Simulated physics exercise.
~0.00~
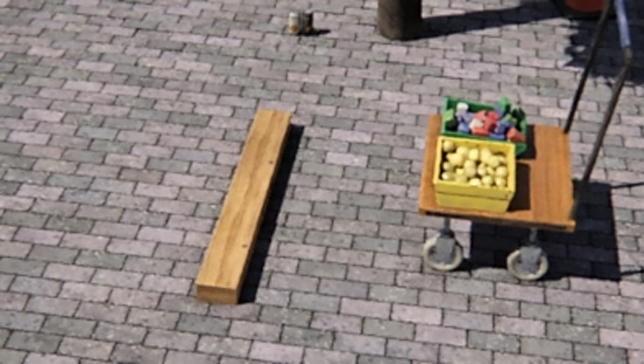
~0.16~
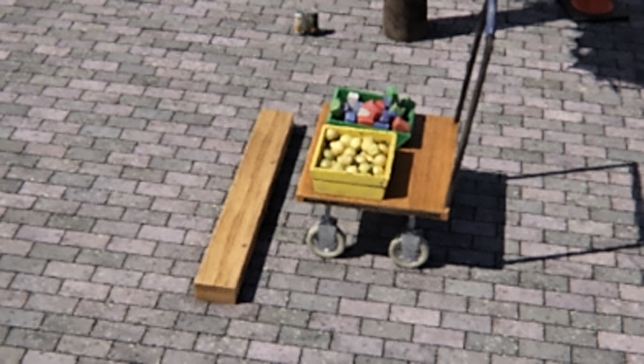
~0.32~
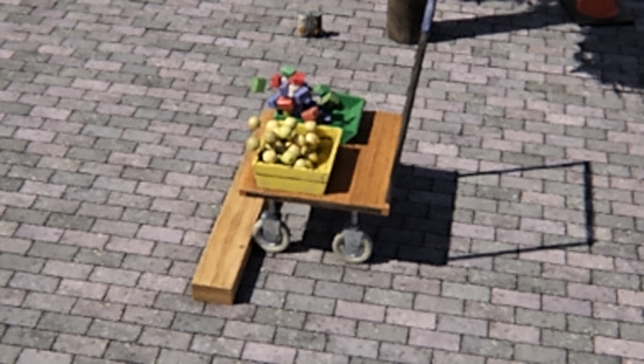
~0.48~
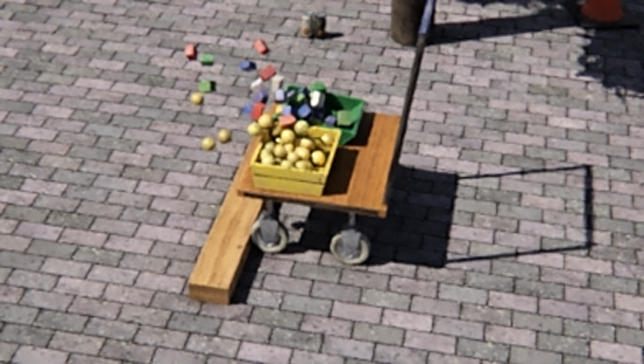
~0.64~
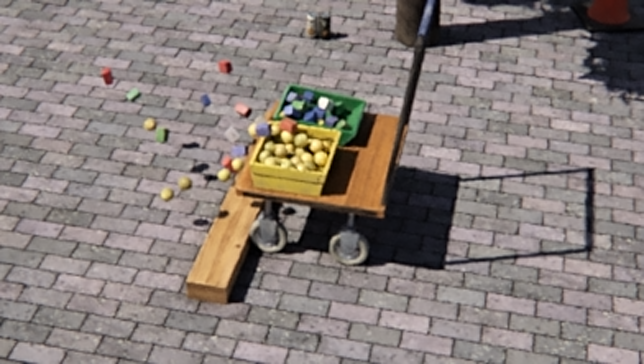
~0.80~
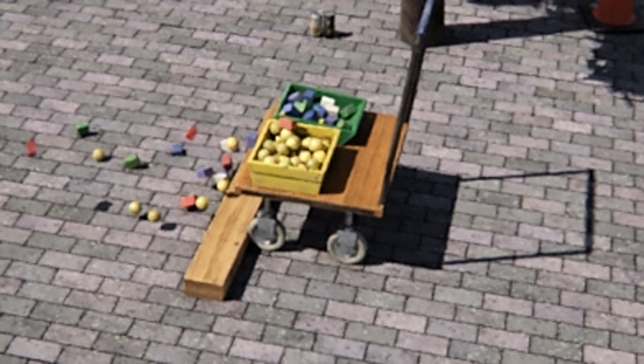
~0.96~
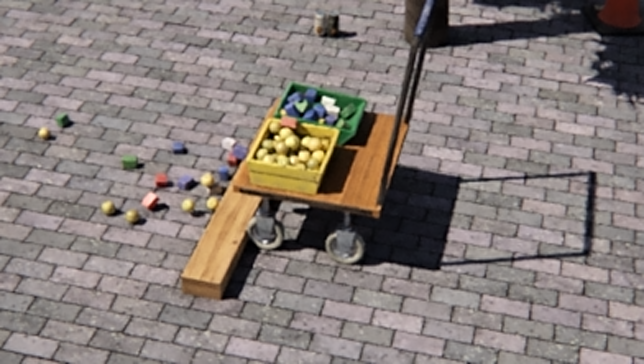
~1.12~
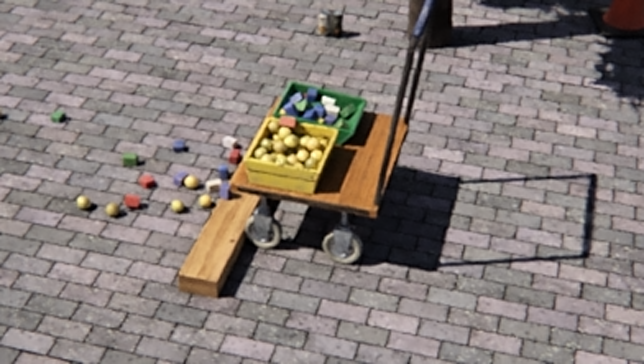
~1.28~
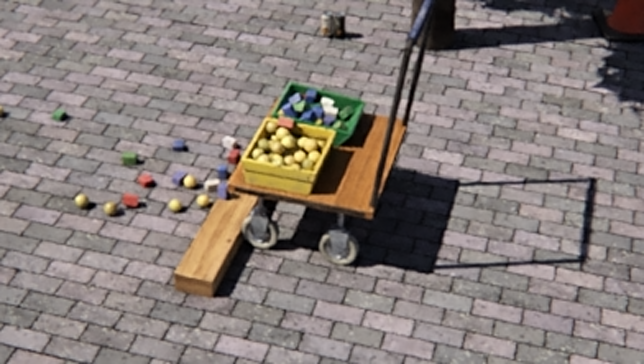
A wooden trolley carrying a yellow crate of yellow balls and a green crate of colourful blocks rolled left and stopped against a wooden beam, flinging some balls and blocks over it onto the paving, where they scattered while both crates stayed aboard.
